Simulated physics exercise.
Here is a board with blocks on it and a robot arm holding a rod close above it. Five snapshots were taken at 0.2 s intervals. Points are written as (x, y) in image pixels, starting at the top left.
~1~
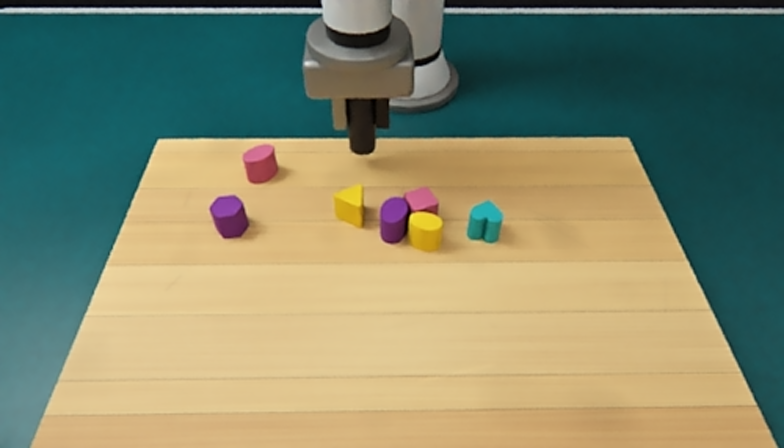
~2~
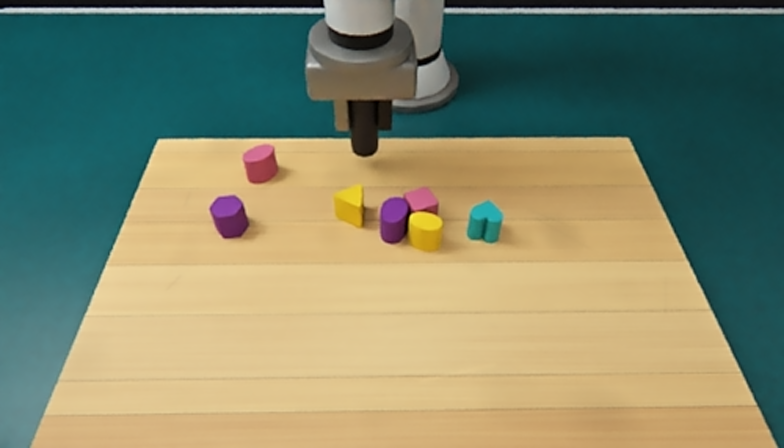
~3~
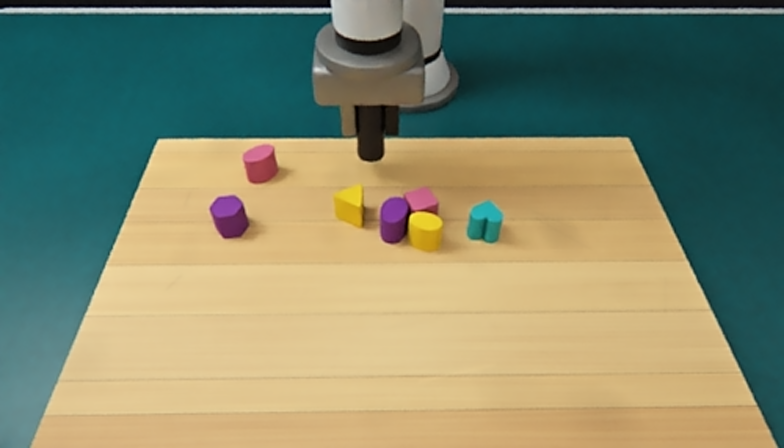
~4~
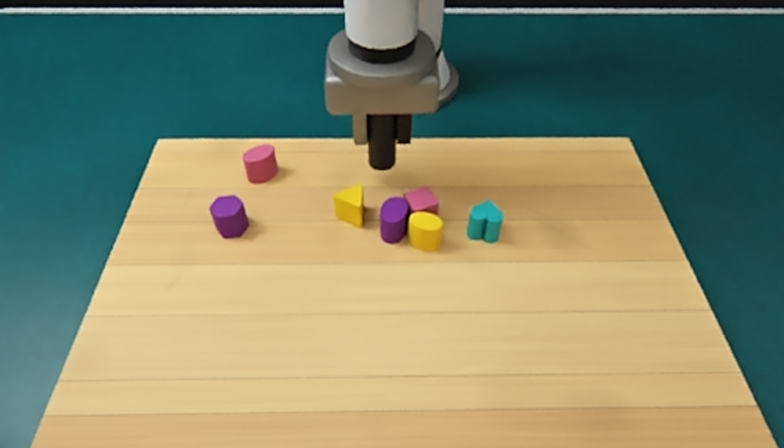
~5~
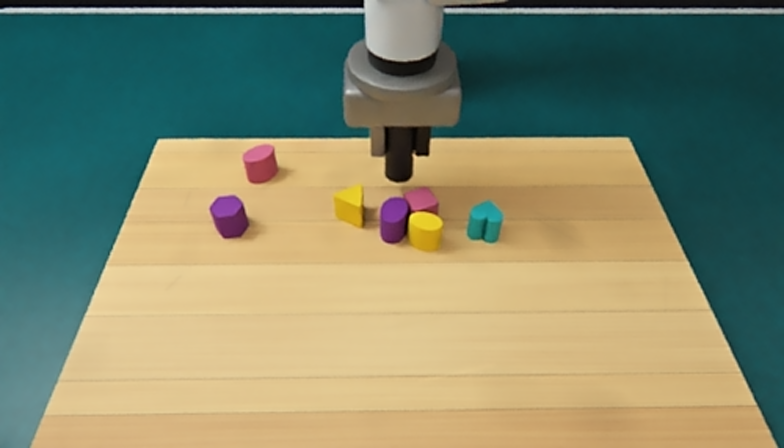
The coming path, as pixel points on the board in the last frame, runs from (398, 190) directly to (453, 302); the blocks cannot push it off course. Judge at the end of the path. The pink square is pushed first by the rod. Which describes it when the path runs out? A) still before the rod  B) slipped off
Correct choice: A.
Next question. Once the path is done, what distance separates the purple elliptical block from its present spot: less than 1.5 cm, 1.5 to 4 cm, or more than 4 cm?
Net shift: 1.5 to 4 cm.
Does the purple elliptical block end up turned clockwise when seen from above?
In short: Yes.
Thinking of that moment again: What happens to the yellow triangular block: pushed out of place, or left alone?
It is left in place.
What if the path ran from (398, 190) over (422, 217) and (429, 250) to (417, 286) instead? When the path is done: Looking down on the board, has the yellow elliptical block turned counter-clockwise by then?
Yes, that is how it ends up.
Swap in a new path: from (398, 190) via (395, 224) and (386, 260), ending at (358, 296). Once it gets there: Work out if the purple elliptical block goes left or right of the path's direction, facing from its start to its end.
Toward the left.
What follows on the original path. One third of the way, rod at (415, 208); purple elliptical block at (392, 220), turned 30° clockwise; pink square at (432, 221); yellow elliptical block at (438, 241), turned 30° anticlockwise.
Two thirds of the way, rod at (434, 246); purple elliptical block at (393, 231), turned 80° clockwise; pink square at (455, 259); yellow elliptical block at (471, 280), turned 50° anticlockwise.
At the end, rod at (455, 287); yellow triangular block in place; purple elliptical block at (393, 231), turned 80° clockwise; pink square at (484, 299), turned 35° anticlockwise; yellow elliptical block at (510, 315), turned 75° anticlockwise.
